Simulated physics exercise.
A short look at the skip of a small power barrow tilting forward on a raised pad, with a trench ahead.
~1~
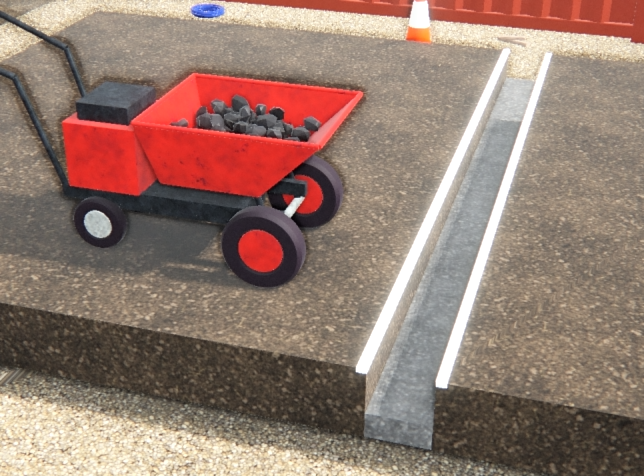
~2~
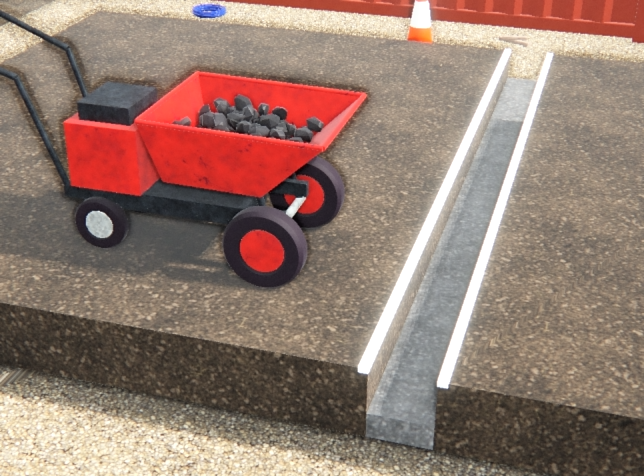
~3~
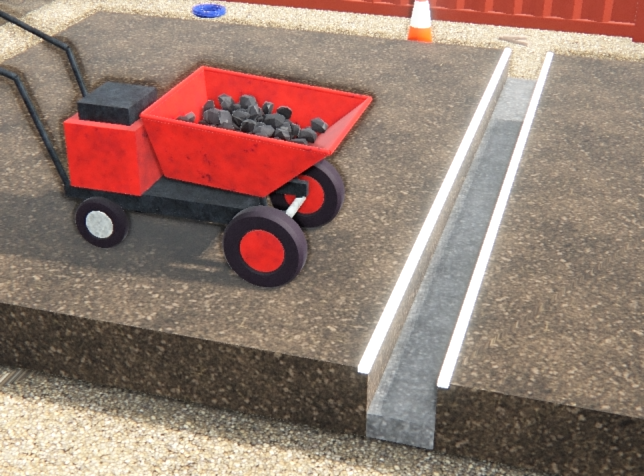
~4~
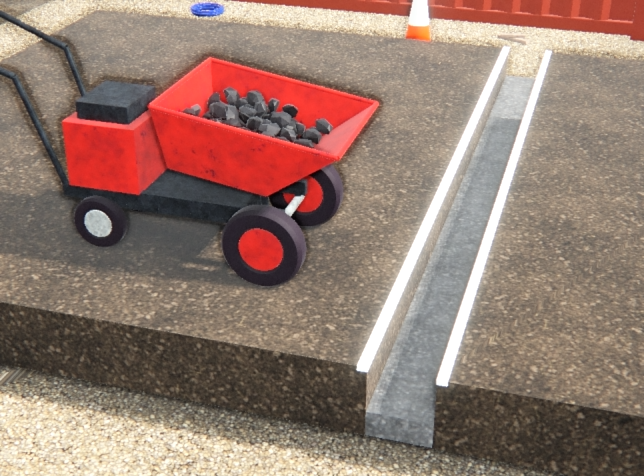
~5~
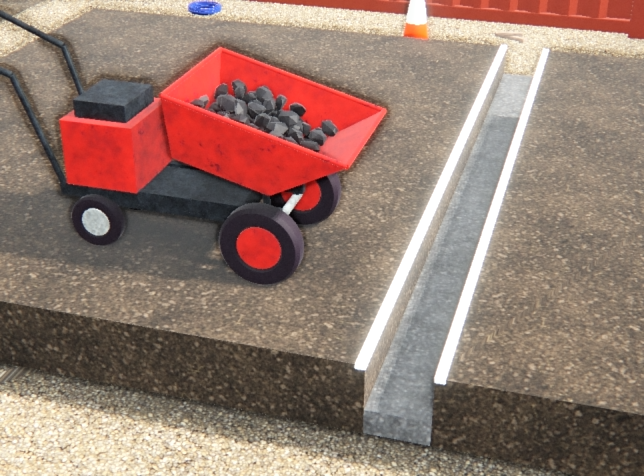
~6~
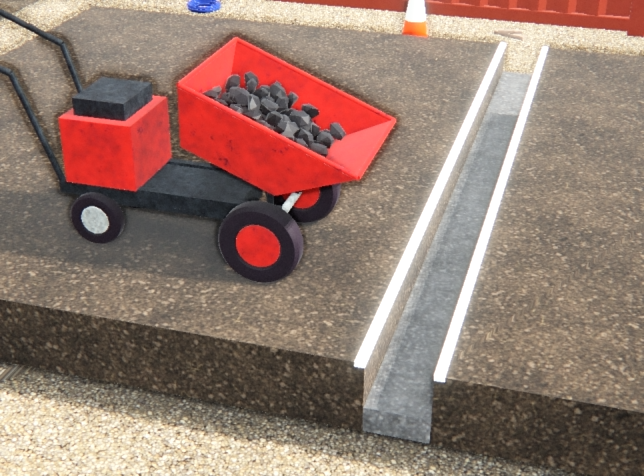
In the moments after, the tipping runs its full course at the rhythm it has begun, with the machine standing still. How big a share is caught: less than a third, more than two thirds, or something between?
The trench takes more than two thirds.
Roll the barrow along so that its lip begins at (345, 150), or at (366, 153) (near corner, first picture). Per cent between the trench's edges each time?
In turn 80 and 50 in a hundred.
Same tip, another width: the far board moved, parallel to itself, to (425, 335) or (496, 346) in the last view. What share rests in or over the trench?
Roughly 60 per cent, and 90 per cent.
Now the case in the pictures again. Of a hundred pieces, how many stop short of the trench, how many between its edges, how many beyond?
In per cent, short 0, between 80 and beyond 0.
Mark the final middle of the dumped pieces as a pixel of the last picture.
At about (435, 298).
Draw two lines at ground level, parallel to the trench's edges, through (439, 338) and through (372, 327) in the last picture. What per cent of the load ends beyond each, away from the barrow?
About 10 and 80 per cent.
Shortly afterwards, skip tipped steeply; the whole lot in the skip.
Next, skip tipped right over; near half in the skip; near half in or heaped over the trench.
Some moments later, skip tipped right over; near a quarter in the skip; the bulk in or heaped over the trench; only a few beyond it.
In the end, skip tipped right over; near a quarter in the skip; the bulk in or heaped over the trench; only a few beyond it.
